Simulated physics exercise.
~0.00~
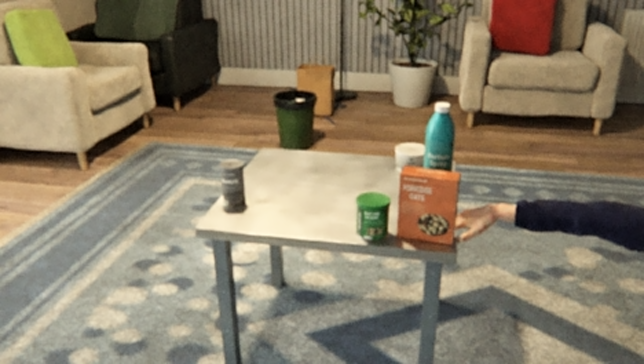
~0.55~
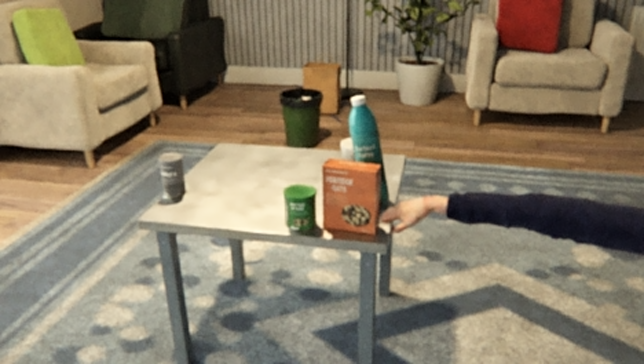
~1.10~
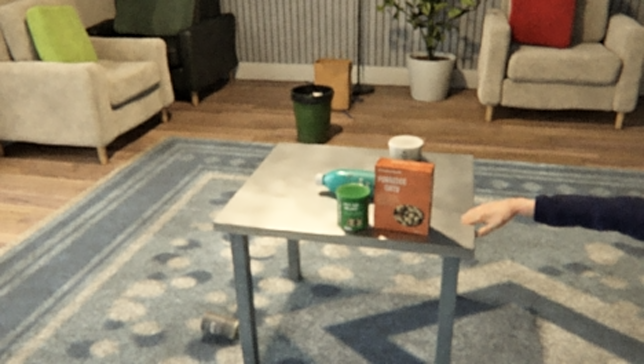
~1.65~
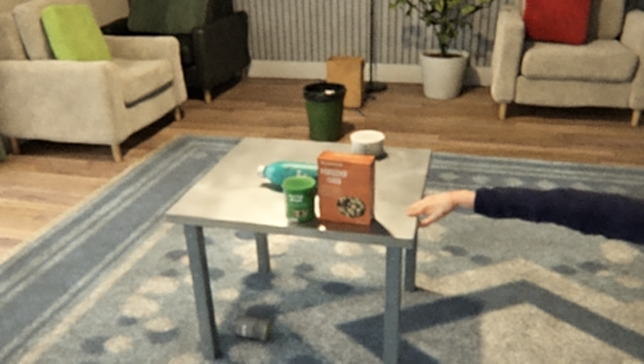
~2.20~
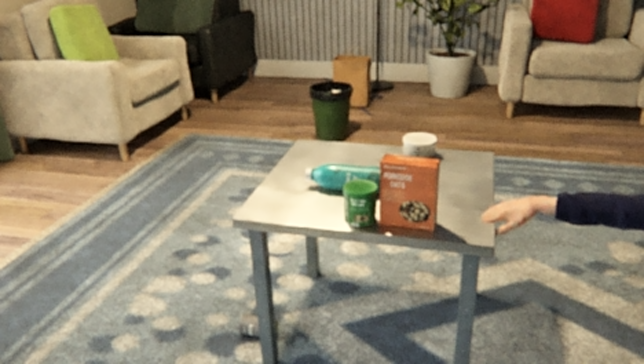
A side table jerks left and right, toppling a turquoise bottle and dropping a grey tin.
